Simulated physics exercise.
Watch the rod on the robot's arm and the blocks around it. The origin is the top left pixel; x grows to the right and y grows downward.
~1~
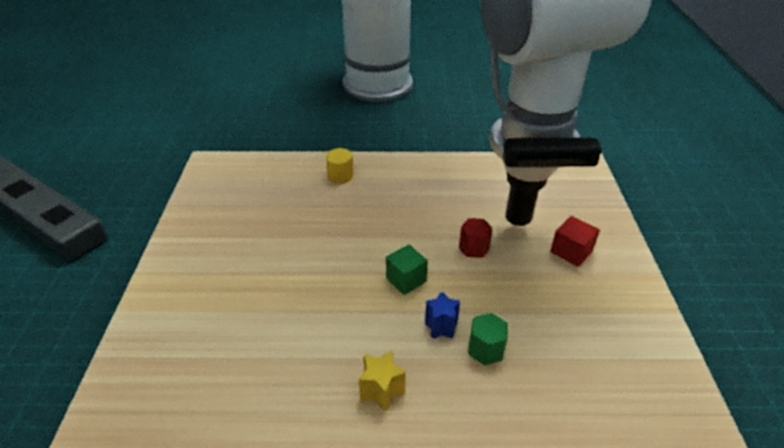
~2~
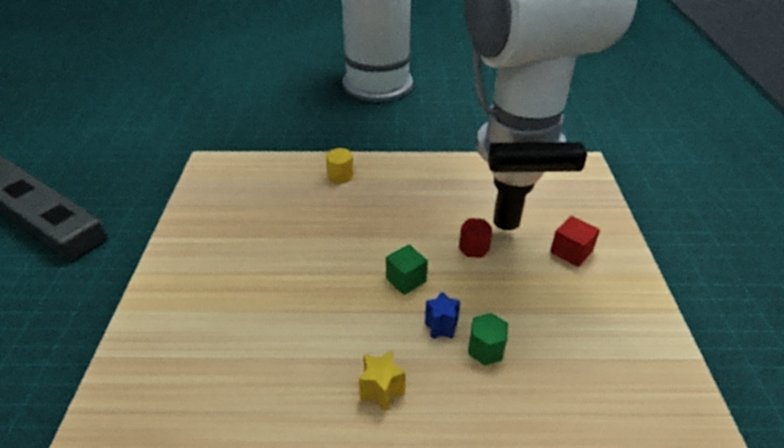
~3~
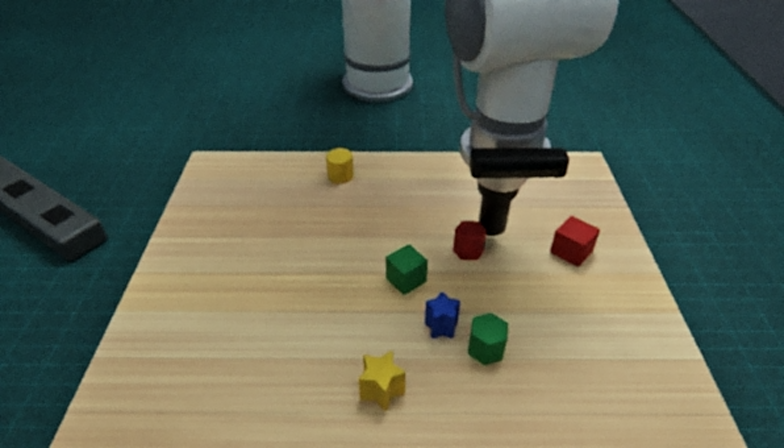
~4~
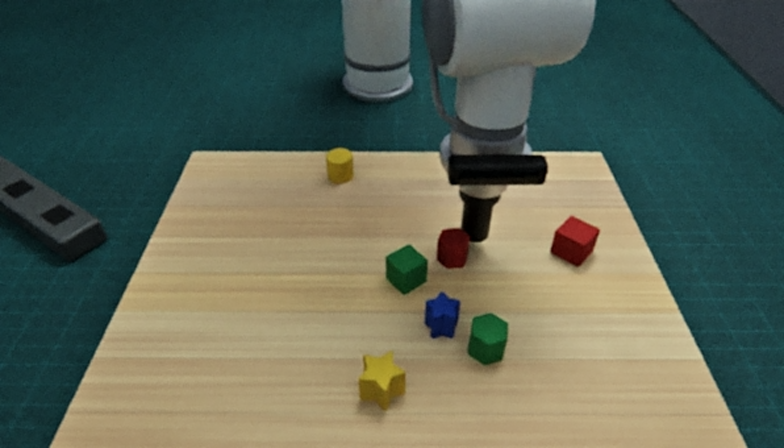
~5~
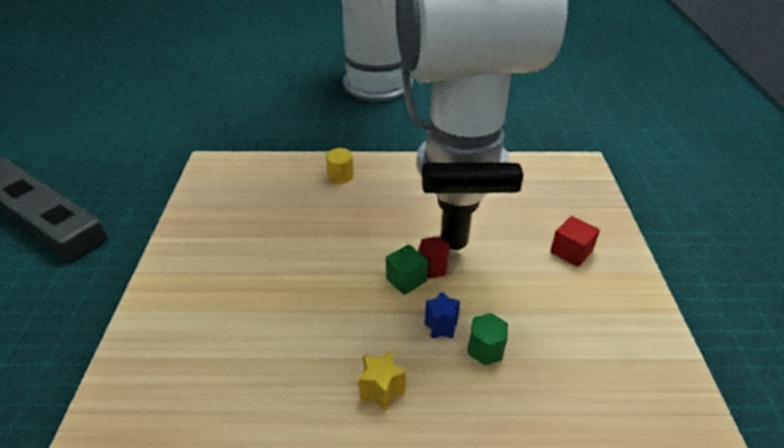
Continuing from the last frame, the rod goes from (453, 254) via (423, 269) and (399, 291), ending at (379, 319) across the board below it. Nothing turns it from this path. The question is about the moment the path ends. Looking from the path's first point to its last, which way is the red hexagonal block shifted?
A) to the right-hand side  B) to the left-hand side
I'll go with A - to the right-hand side.
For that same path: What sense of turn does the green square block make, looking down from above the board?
Prediction: Clockwise.
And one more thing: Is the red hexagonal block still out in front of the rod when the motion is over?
Final answer: Yes.
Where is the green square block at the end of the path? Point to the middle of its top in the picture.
I'd say the green square block ends with its top centre at (312, 301).
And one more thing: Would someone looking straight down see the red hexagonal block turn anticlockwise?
In short: No.
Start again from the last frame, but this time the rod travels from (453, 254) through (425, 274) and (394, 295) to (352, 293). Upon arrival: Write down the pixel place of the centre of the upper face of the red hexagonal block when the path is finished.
Its top middle: (325, 288).
What follows on the original path. One third of the way, rod at (423, 257); green square block at (373, 275); red hexagonal block at (400, 263).
Two thirds of the way, rod at (399, 278); green square block at (341, 291); red hexagonal block at (373, 283), turned 20° clockwise.
At the end, rod at (379, 305); green square block at (312, 301), turned 40° clockwise; red hexagonal block at (345, 306), turned 45° clockwise; blue star block in place.
